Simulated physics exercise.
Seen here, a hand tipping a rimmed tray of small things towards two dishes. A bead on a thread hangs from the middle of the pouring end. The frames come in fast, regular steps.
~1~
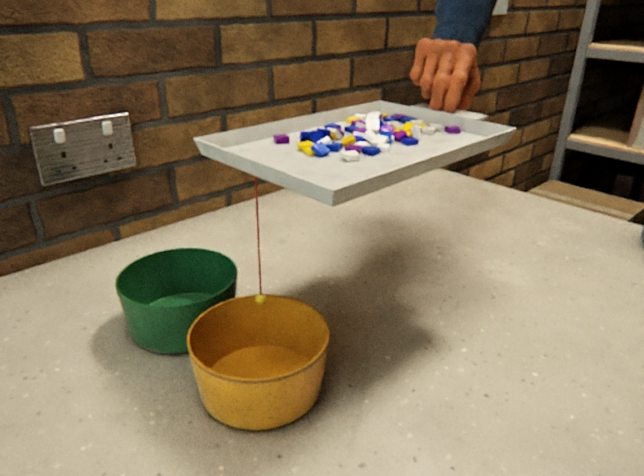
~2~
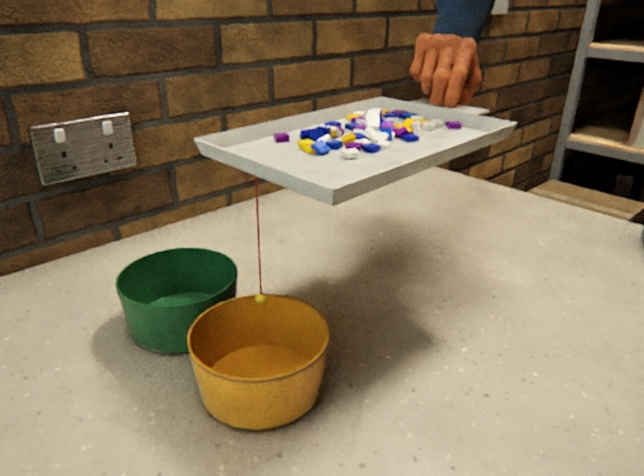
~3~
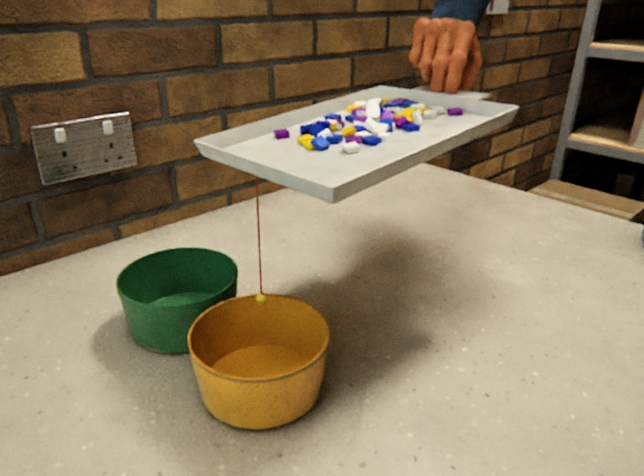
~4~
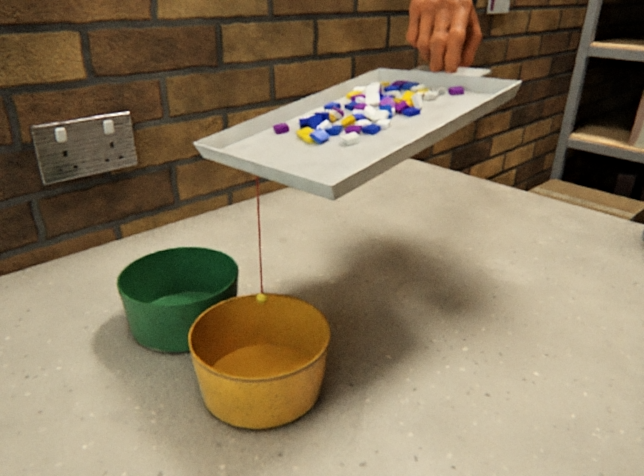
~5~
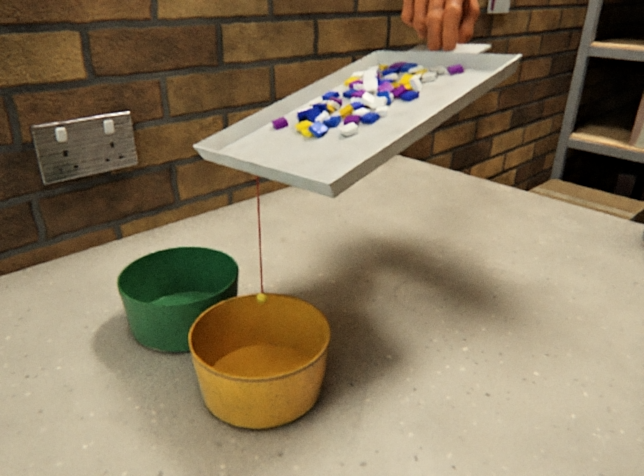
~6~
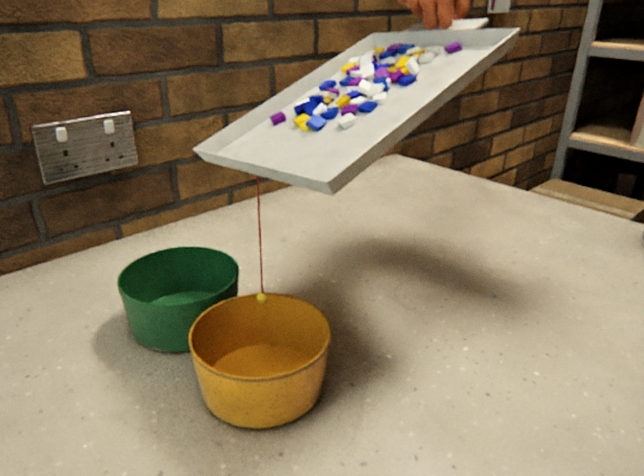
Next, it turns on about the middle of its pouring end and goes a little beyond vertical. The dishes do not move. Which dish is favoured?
The left-hand one ends fuller.
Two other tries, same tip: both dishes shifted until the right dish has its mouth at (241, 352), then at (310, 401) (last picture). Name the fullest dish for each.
At the first place left, at the second the dish on the left.
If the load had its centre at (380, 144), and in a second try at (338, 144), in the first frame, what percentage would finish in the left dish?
In turn 50 and 50 in a hundred.
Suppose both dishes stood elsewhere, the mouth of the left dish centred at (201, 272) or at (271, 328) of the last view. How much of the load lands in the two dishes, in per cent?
About 60 and 10 per cent.
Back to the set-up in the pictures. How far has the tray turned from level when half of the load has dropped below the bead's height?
Roughly 80°.
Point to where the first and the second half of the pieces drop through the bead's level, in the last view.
At about (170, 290), then at (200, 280).
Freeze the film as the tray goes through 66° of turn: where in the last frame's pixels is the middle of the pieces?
Roughly at (217, 154).
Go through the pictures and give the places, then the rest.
The first frame shows corners of the pouring end at (201, 138) and (333, 187), level; middle of the load at (386, 133), mosaic tiles; left dish at (126, 317); right dish at (202, 387); bead on its thread at (261, 299).
The second frame shows corners of the pouring end at (201, 138) and (333, 186), level; middle of the load at (387, 130).
The third frame shows corners of the pouring end at (200, 140) and (333, 184), tipped barely, lowest at the left corner; middle of the load at (387, 120).
The fourth frame shows corners of the pouring end at (200, 142) and (331, 181), tipped a little, lowest at the left corner; middle of the load at (387, 106).
The fifth frame shows corners of the pouring end at (200, 144) and (329, 179), tipped clearly, lowest at the left corner; middle of the load at (385, 91).
The sixth frame shows corners of the pouring end at (199, 147) and (327, 177), tipped clearly, lowest at the left corner; middle of the load at (383, 76); left dish at (128, 315); right dish at (204, 385).
Soon after the last picture, tray tipped steeply; most on the tray; a small part in the air.
A little later, tray tipped past a quarter turn; a stray few on the tray; a small part in the right dish; about half in the left dish; about a quarter outside both; about a quarter in the air.
Later still, tray tipped past a quarter turn; a small part in the right dish; about half in the left dish; about a third outside both.
At rest, tray tipped past a quarter turn; a small part in the right dish; about half in the left dish; about a third outside both.
